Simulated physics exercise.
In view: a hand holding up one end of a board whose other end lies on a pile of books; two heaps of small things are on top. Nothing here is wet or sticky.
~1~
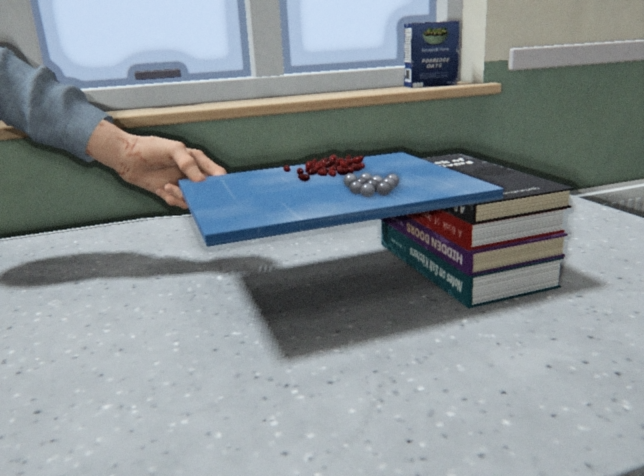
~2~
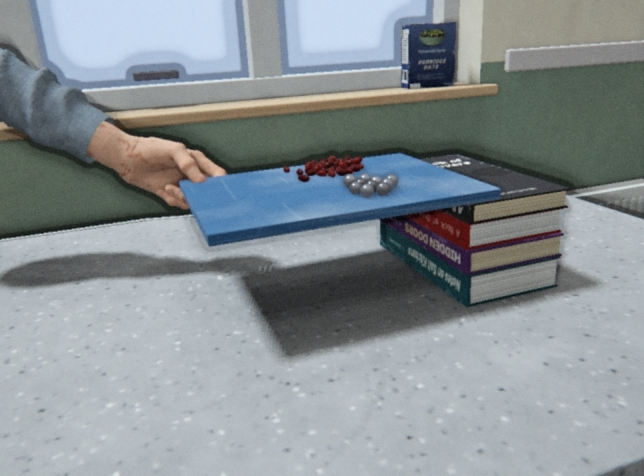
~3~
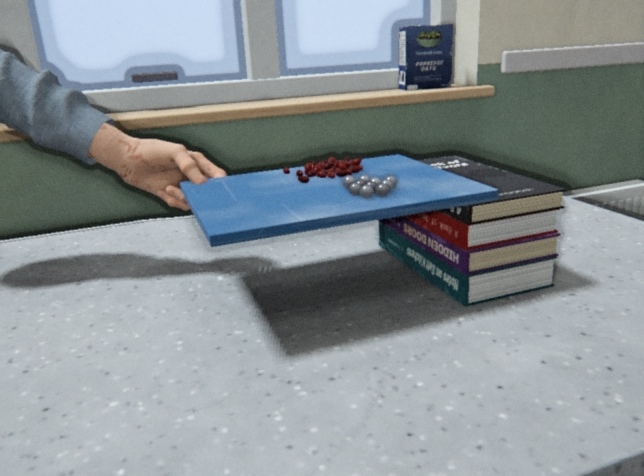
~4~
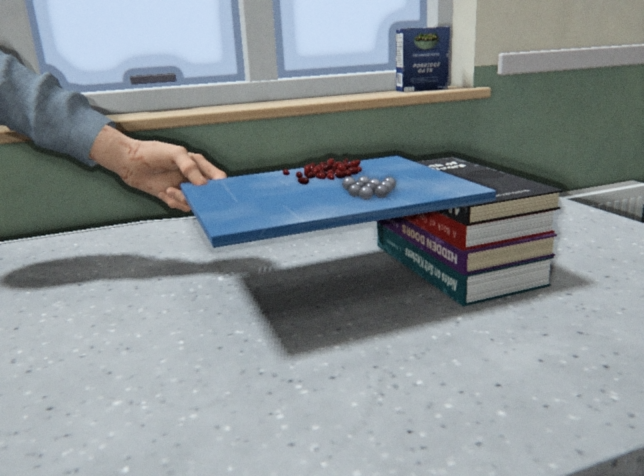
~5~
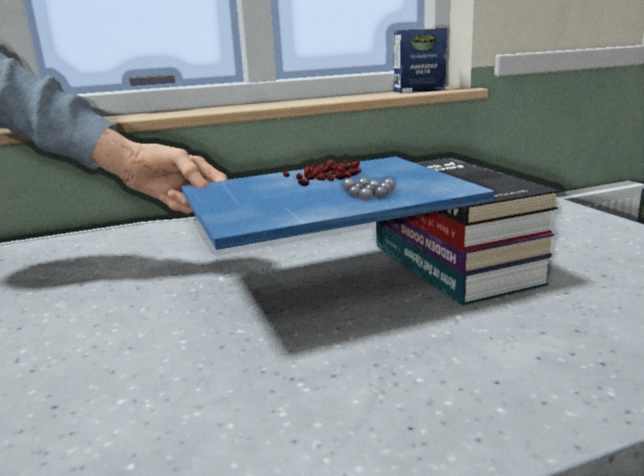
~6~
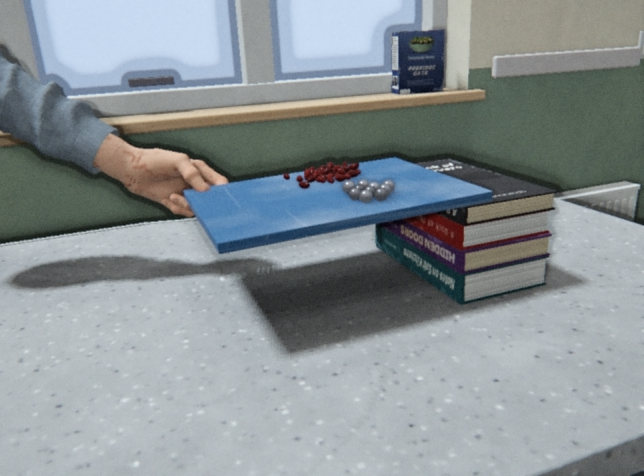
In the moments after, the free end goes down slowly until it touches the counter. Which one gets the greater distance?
Farther out at the end: The front one.
Then, 0.29 s past the last view, board sloping at 9°; front batch all still on the board; back batch all still on the board.
Then, 0.66 s past the last view, board sloping at 20°; front batch all still on the board; back batch all still on the board.
Then, 1.06 s past the last view, board resting at 26°; front batch mostly up to a board's length out; back batch about two thirds still on the board.
Finally, board resting at 26°; front batch mostly more than two board lengths out, about two thirds gone off the counter; back batch mostly at the foot of the board; the front batch has gone farther.
